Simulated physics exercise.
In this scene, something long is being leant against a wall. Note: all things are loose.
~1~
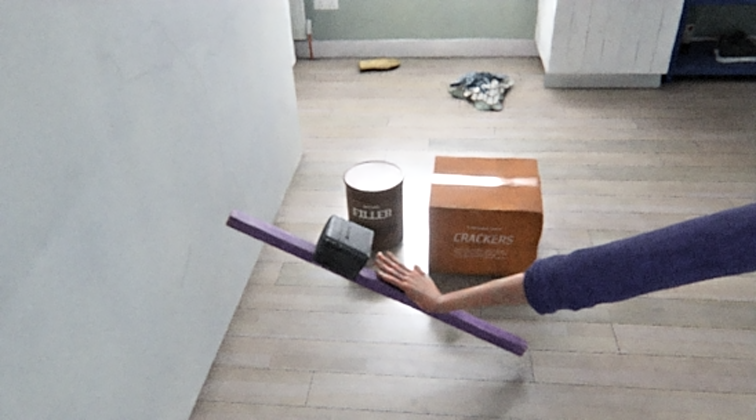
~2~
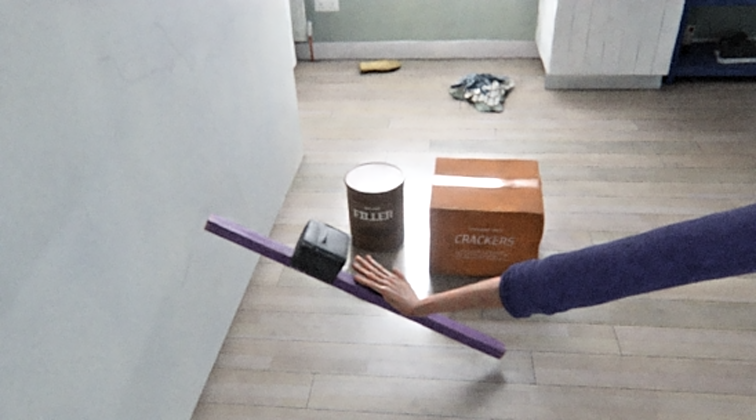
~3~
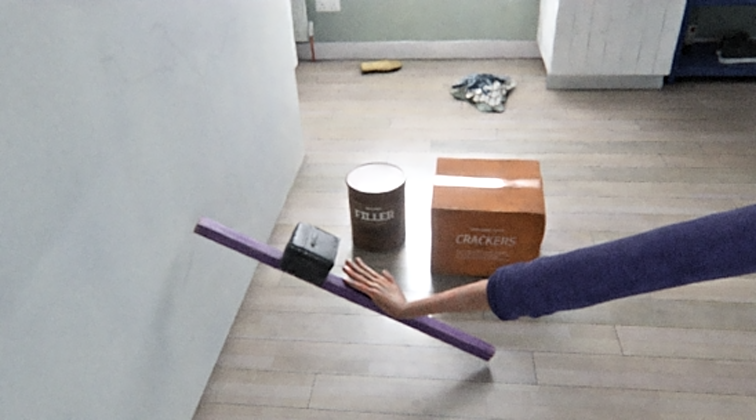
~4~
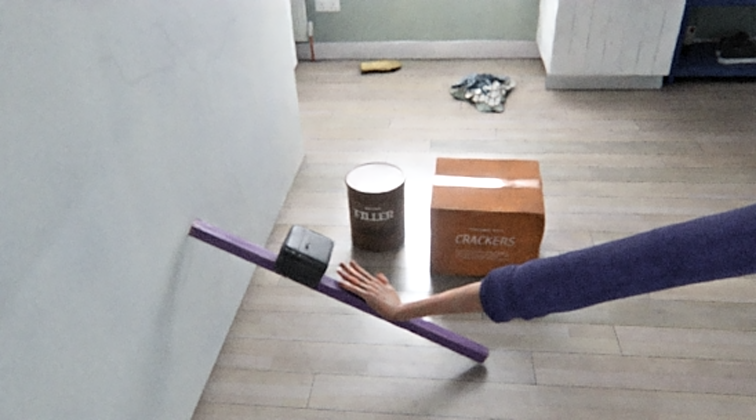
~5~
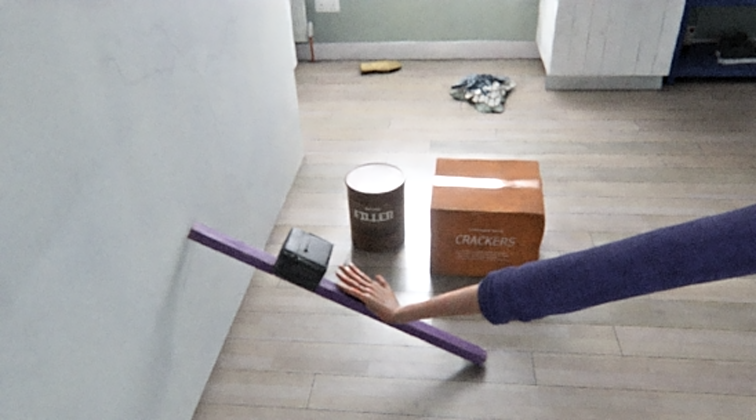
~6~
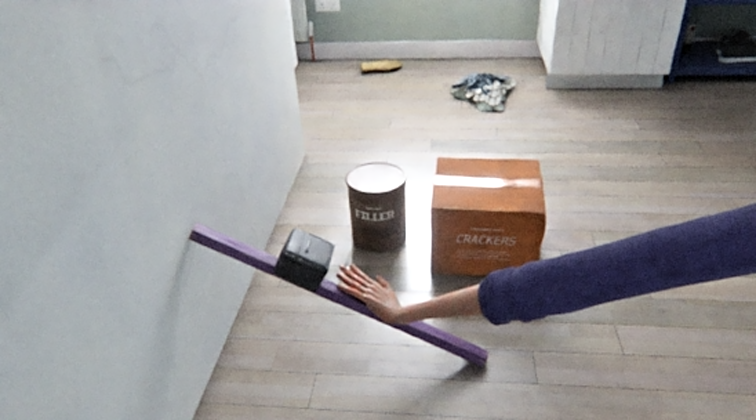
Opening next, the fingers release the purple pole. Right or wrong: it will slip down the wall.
Right.
Then, 0.40 s after the last picture, purple pole sunk by 20° near (366, 336).
Then, 0.60 s after the last picture, purple pole sunk by 28° near (371, 334).
At rest, moved from the start, purple pole; the other 2 in place. Seen from the same camera at the end, purple pole near (372, 353). The pole slips out.
